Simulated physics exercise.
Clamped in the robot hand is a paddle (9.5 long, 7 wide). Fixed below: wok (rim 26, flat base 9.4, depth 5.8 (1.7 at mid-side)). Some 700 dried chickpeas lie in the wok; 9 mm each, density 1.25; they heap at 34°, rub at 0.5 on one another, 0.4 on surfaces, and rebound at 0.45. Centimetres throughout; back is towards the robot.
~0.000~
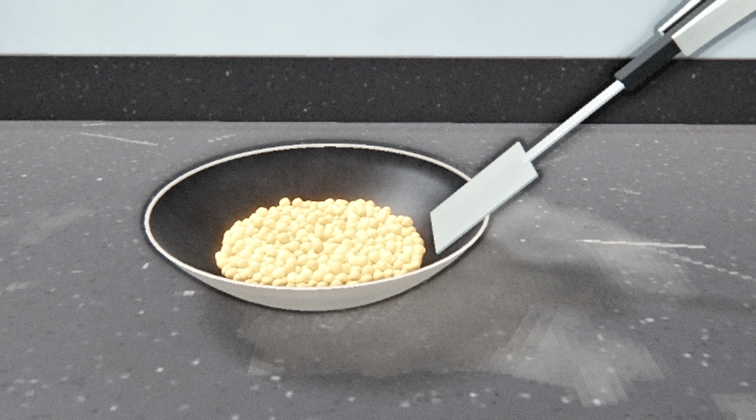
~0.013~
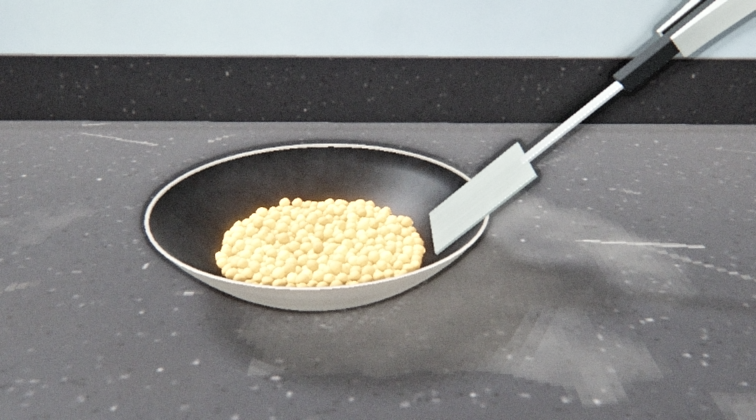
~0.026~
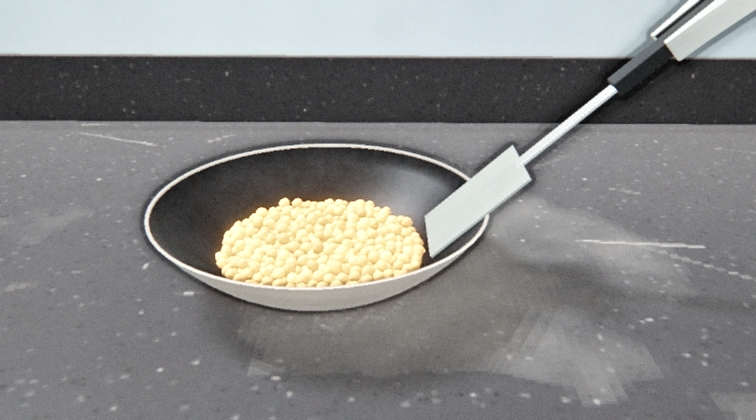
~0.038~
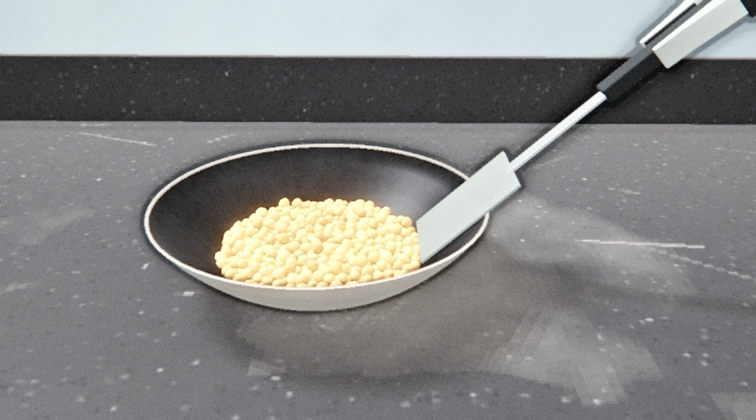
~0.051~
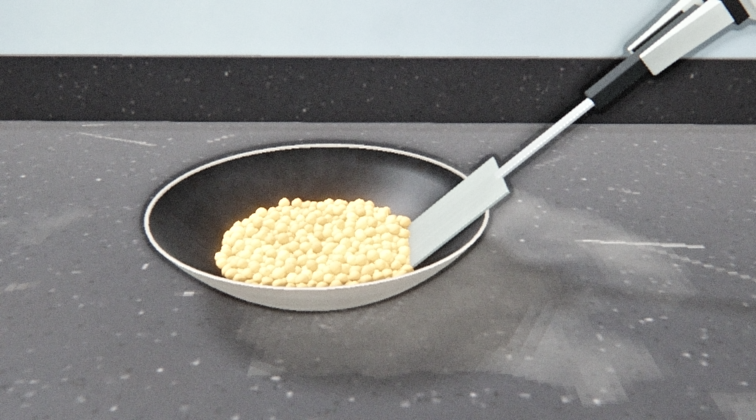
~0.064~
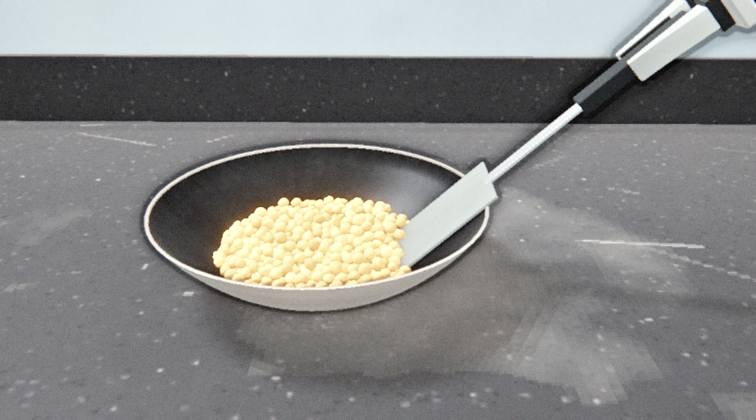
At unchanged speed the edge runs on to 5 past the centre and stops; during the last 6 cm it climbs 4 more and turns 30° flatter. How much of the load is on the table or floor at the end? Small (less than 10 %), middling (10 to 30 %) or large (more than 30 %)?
Answer: Small; less than 10 % of the dried chickpeas finish on the table or floor.
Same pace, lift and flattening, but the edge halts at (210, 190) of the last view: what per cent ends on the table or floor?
About 10 per cent.
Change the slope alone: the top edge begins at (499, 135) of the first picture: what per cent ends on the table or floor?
Some 0 per cent.
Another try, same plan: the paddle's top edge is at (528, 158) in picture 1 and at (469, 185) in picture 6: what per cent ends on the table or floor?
About 5 per cent.
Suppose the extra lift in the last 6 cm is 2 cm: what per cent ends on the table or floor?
About 0 per cent.
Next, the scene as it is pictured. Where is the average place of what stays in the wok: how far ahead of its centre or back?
Roughly 4.0 cm ahead.
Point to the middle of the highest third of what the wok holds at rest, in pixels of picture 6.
At about (229, 226).
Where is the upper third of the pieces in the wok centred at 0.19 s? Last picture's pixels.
At about (249, 227).
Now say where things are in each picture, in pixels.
Paddle top edge at (528, 158), sloping 43°; upper third of the load around (328, 239), from x 220 to 420, top at y 205; 699 in the wok, in the first picture.
Paddle top edge at (527, 158), sloping 43°; upper third of the load around (328, 239), from x 220 to 420, top at y 205, in the second picture.
Paddle top edge at (521, 162), sloping 43°; upper third of the load around (328, 239), from x 220 to 420, top at y 205, in the third picture.
Paddle top edge at (512, 168), sloping 43°; upper third of the load around (327, 239), from x 220 to 420, top at y 205, in the fourth picture.
Paddle top edge at (501, 174), sloping 43°; upper third of the load around (327, 239), from x 220 to 415, top at y 205, in the fifth picture.
Paddle top edge at (490, 179), sloping 43°; upper third of the load around (321, 238), from x 220 to 410, top at y 200; 699 in the wok, in the sixth picture.
After 0.13 s, sloping 43°, highest piece 4 above the table; 699 in the wok.
After 0.19 s, sloping 29°, highest piece 6 above the table; 699 in the wok.
After 0.43 s, sloping 13°, highest piece 6 above the table; 699 in the wok.
After 1.48 s, sloping 13°, highest piece 5 above the table; 699 in the wok.
At rest, 699 in the wok. That is 0 % on the table or floor.
